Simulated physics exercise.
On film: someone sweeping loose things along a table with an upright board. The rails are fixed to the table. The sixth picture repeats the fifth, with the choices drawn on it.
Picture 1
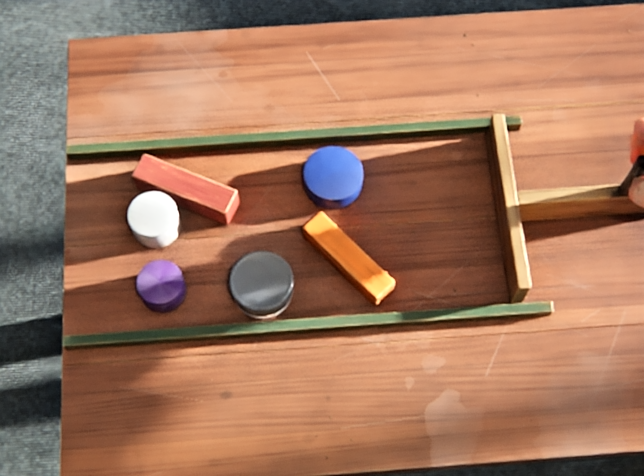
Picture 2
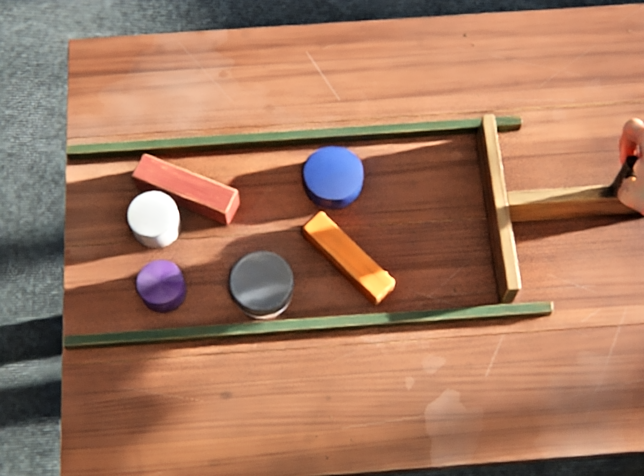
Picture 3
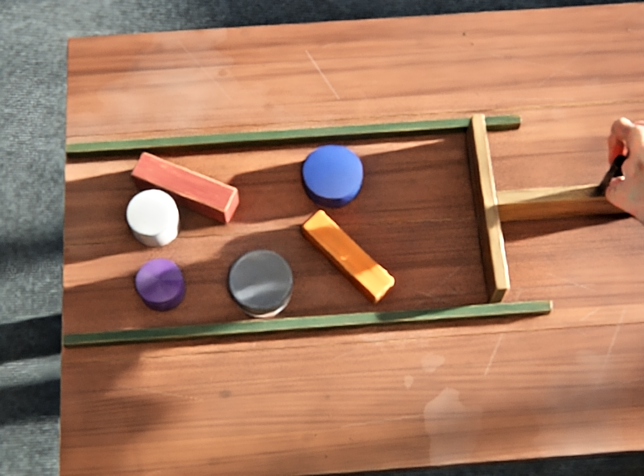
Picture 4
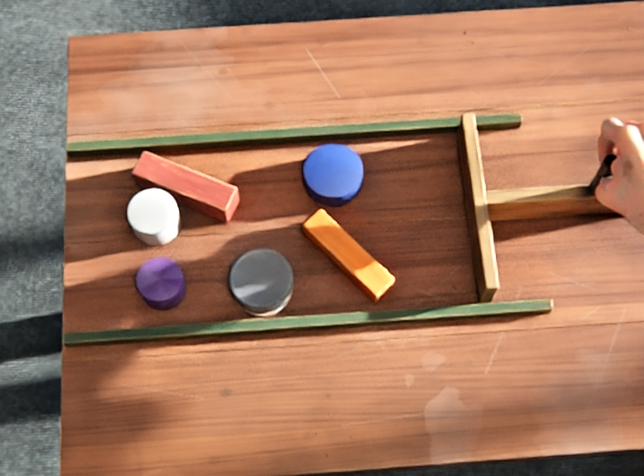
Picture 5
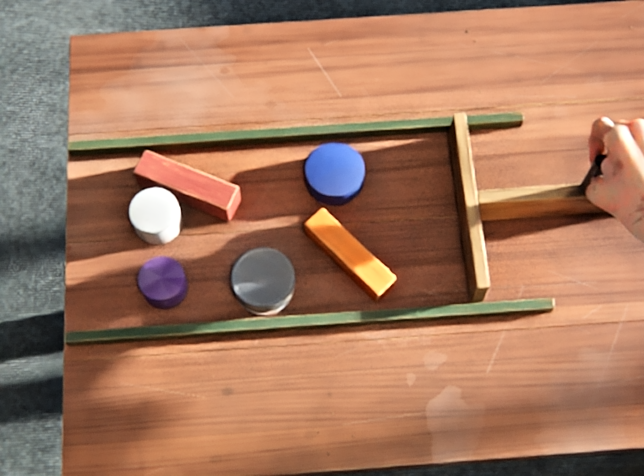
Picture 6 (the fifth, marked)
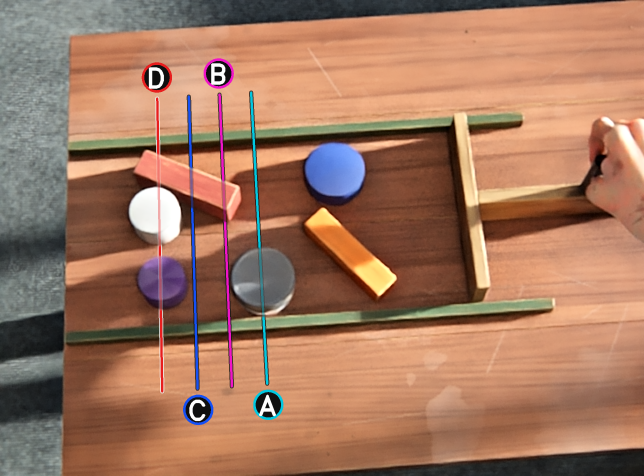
The video shows a hand sliding an upright wooden board a short way left along a table between two green rails, while the round tins, red bar and orange stick lying to its left stay essentially still.
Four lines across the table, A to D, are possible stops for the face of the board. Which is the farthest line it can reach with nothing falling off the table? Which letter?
At C, and not beyond.
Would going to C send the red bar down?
By then, no.
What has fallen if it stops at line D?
It is the purple tin.
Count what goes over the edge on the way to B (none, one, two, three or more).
By then, none.
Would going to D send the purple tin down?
Yes.
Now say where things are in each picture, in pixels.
The first frame shows board (511, 198); white tin (155, 220); red bar (186, 189).
The second frame shows board (501, 199); grey tin (262, 285).
The third frame shows board (490, 198); orange stick (347, 258).
The fourth frame shows board (480, 198); white tin (155, 218).
The fifth frame shows board (471, 197); grey tin (264, 281); purple tin (163, 283); orange stick (349, 256).
On the marked copy, A at (259, 230); B at (225, 232); C at (193, 234); D at (160, 237).
Taking C. A third of the way, board (371, 204); blue tin (328, 175); orange stick (330, 249).
Two thirds of the way, board (270, 211); purple tin (155, 283); grey tin (210, 287).
When it is over, board (194, 216); purple tin (82, 281); white tin (110, 242); nothing has fallen.
As for the rest, A is safe but short; B is safe but short; D drops the purple tin.
